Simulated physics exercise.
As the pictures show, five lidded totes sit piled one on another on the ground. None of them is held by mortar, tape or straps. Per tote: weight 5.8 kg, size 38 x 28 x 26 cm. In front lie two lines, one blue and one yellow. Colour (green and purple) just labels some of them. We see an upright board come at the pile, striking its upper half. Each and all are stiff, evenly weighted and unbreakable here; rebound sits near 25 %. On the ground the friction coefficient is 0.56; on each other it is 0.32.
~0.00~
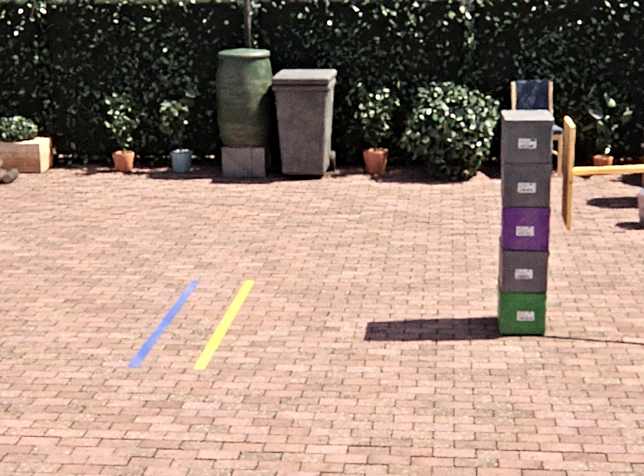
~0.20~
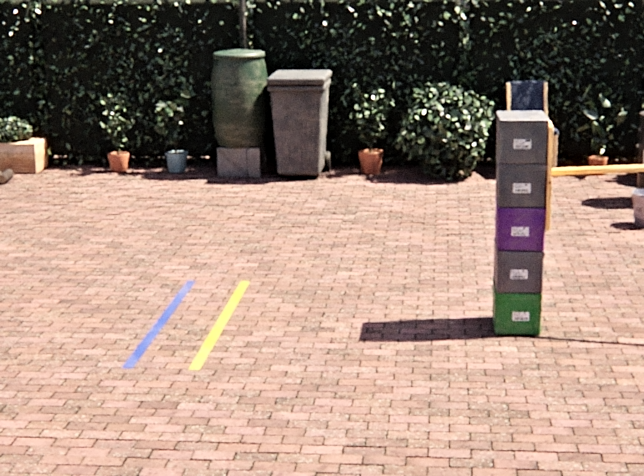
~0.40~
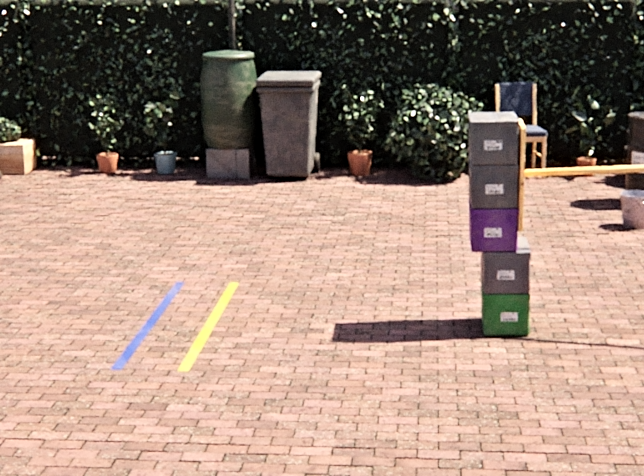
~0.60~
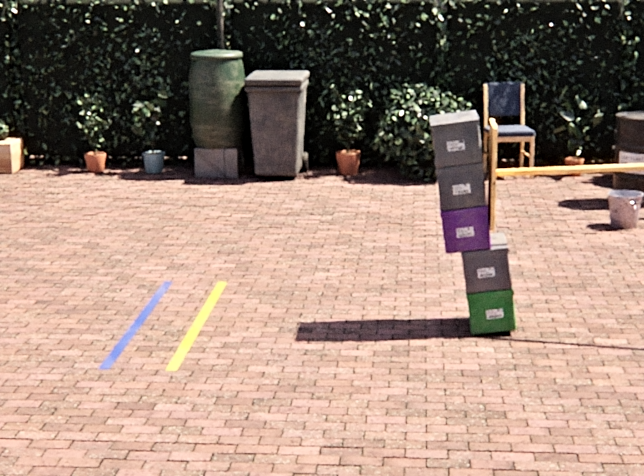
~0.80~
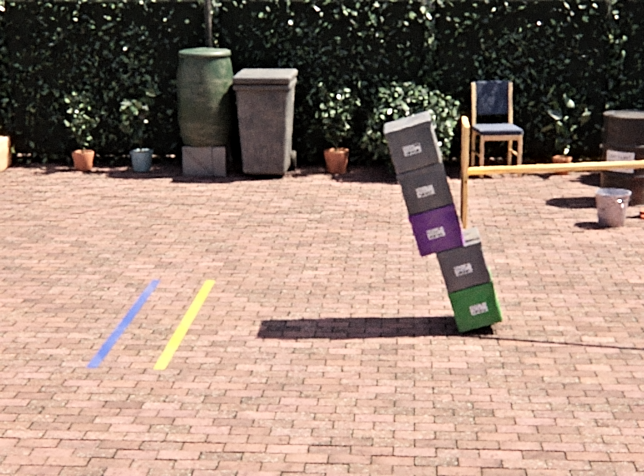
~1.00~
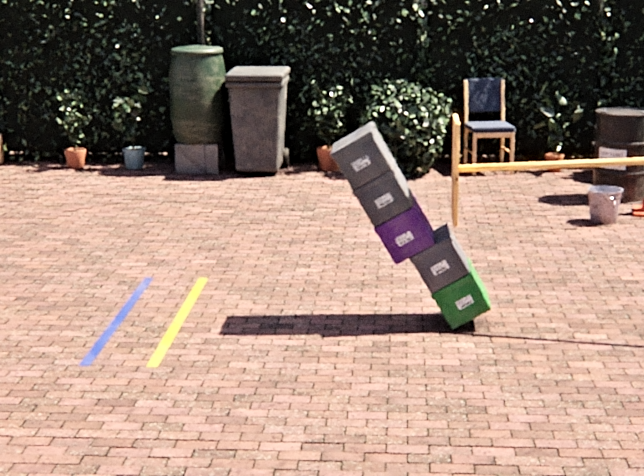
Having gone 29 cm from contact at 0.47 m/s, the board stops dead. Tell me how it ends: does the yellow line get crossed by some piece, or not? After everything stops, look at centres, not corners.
Most likely every piece ends short of the line.
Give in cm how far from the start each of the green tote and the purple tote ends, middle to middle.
About: Green 30, purple 110.
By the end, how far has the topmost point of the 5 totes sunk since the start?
By about 105 cm, start to end.
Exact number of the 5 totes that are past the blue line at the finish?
Counting them up, I get 0.
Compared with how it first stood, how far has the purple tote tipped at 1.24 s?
Roughly 60°.
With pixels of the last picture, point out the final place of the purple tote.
It settles close to (322, 298) in the last view.
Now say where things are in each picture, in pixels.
In the first picture (each place is the centre of the face we see best; the camera pans a little), board (571, 165) 9 cm short; yellow line, near end, (205, 358); blue line, near end, (140, 357); green tote (523, 315); purple tote (526, 230); all in place.
In the second picture, board (550, 165) 1 mm in; purple tote (521, 230).
In the third picture, board (523, 166) 9 cm in; purple tote (494, 231) moved 10 cm; 3 have shifted.
In the fourth picture, board (494, 166) 19 cm in; purple tote (466, 231) tilted 8°; green tote (492, 313) tilted 8°; steepest lean 8°, the tote at (462, 188); 5 have shifted.
In the fifth picture, board (466, 164) 28 cm in; purple tote (437, 232) tilted 17°; green tote (476, 308) tilted 17°; steepest lean 17°, the tote at (413, 148); 5 have shifted.
In the sixth picture, board (457, 162) 29 cm in, stopped; yellow line, near end, (158, 356); blue line, near end, (92, 355); purple tote (405, 237) tilted 30°; green tote (462, 303) tilted 30°; steepest lean 30°, the tote at (362, 161); 5 have shifted.
By 1.10 s, none of the 5 totes past the yellow line, 5 disturbed; purple tote tilted 40°, 13 cm lower; green tote tilted 40°.
By 1.24 s, none of the 5 totes past the yellow line, 5 disturbed; green tote tilted 59°; purple tote tilted 59°, 30 cm lower.
By 1.46 s, none of the 5 totes past the yellow line, 5 disturbed; purple tote on its side; green tote on its side.
When it is over (2.1 s), none of the 5 totes past the yellow line, 5 disturbed; purple tote on its side; green tote on its side. The farthest middle lies 20 cm short of that line. In pixels of the last frame, middles, purple tote near (322, 298), green tote near (429, 300).
